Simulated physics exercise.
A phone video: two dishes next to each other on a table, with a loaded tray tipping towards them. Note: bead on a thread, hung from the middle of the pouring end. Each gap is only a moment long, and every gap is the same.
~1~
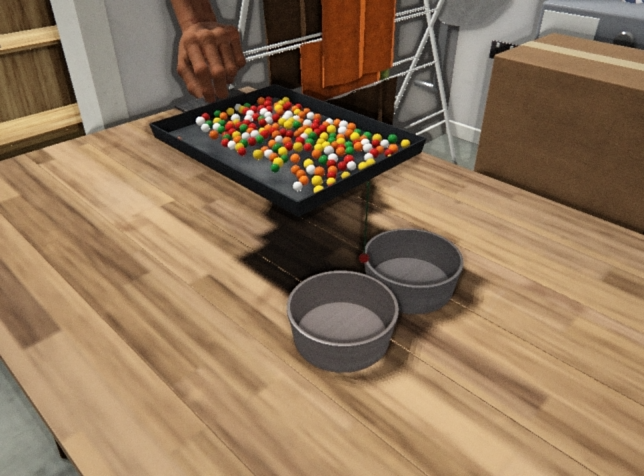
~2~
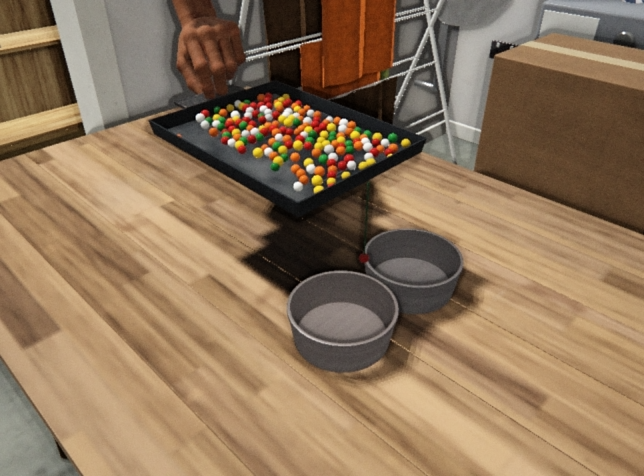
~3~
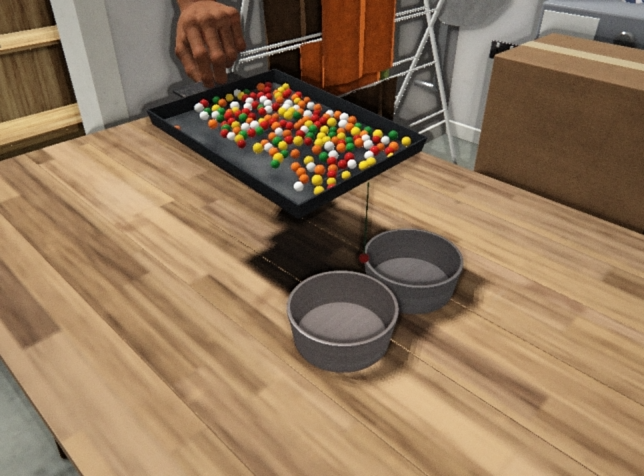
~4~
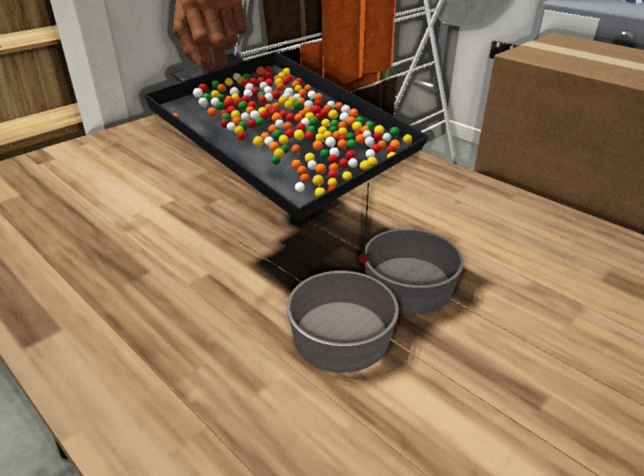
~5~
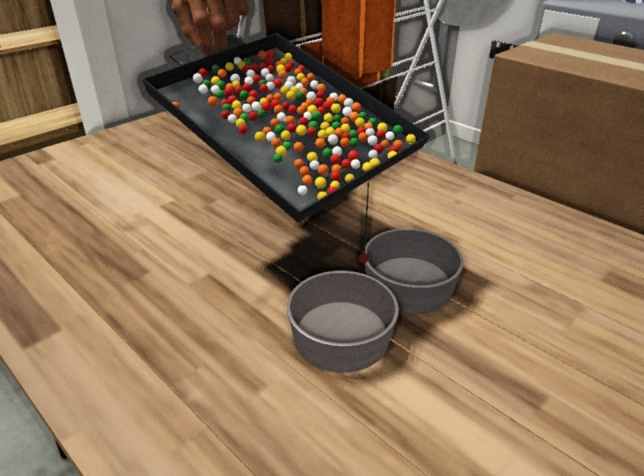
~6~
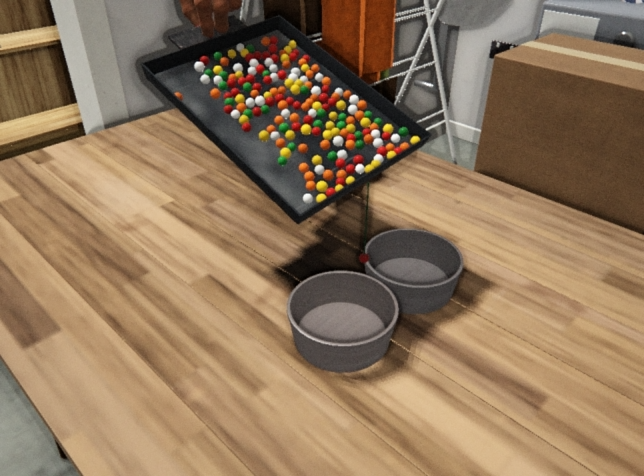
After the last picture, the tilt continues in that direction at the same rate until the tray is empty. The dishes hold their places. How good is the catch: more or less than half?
Most likely the spill will be the lesser part.
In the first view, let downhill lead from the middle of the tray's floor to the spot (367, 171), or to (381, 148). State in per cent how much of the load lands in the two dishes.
In order, 70 in a hundred and 70 in a hundred.
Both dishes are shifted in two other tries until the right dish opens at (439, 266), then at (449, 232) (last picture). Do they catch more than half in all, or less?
Held in all, by try: A larger portion, then a smaller portion.
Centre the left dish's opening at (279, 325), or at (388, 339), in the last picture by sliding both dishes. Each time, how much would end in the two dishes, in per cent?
You'd get near 50 per cent and afterwards near 30 per cent.
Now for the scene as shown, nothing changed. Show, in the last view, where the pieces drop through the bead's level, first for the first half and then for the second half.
At (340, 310) for the first part, then at (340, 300) for the others.
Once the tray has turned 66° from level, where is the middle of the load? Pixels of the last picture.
Close to (339, 186).
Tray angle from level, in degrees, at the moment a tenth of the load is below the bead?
Near 70 degrees.
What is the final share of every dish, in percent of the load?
Estimate - left dish 80 percent, right dish 0 percent.
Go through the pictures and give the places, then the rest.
In the first frame, corners of the pouring end (298, 200) and (422, 138), level; middle of the load (298, 134), round plastic beads; left dish (383, 345); right dish (451, 289); bead on its thread (364, 258).
In the second frame, corners of the pouring end (298, 200) and (423, 138), level; middle of the load (298, 132).
In the third frame, corners of the pouring end (299, 202) and (423, 137), tipped barely, lowest at the left corner; middle of the load (298, 126).
In the fourth frame, corners of the pouring end (299, 206) and (425, 136), tipped a little, lowest at the left corner; middle of the load (299, 118).
In the fifth frame, corners of the pouring end (300, 209) and (426, 135), tipped clearly, lowest at the left corner; middle of the load (301, 111), just a few on the move.
In the sixth frame, corners of the pouring end (301, 212) and (428, 134), tipped clearly, lowest at the left corner; middle of the load (306, 107), almost all on the move; left dish (383, 345); right dish (451, 289).
Just after the last frame, tray tipped steeply; the larger part on the tray; just a few in the left dish; just a few outside both; roughly a quarter in the air.
A moment on, tray tipped past a quarter turn; about a tenth on the tray; roughly half in the left dish; just a few in the right dish; roughly a quarter outside both; roughly a quarter in the air.
Further on, tray tipped past a quarter turn; the larger part in the left dish; just a few in the right dish; roughly a quarter outside both.
When it is over, tray tipped past a quarter turn; the larger part in the left dish; just a few in the right dish; roughly a quarter outside both.
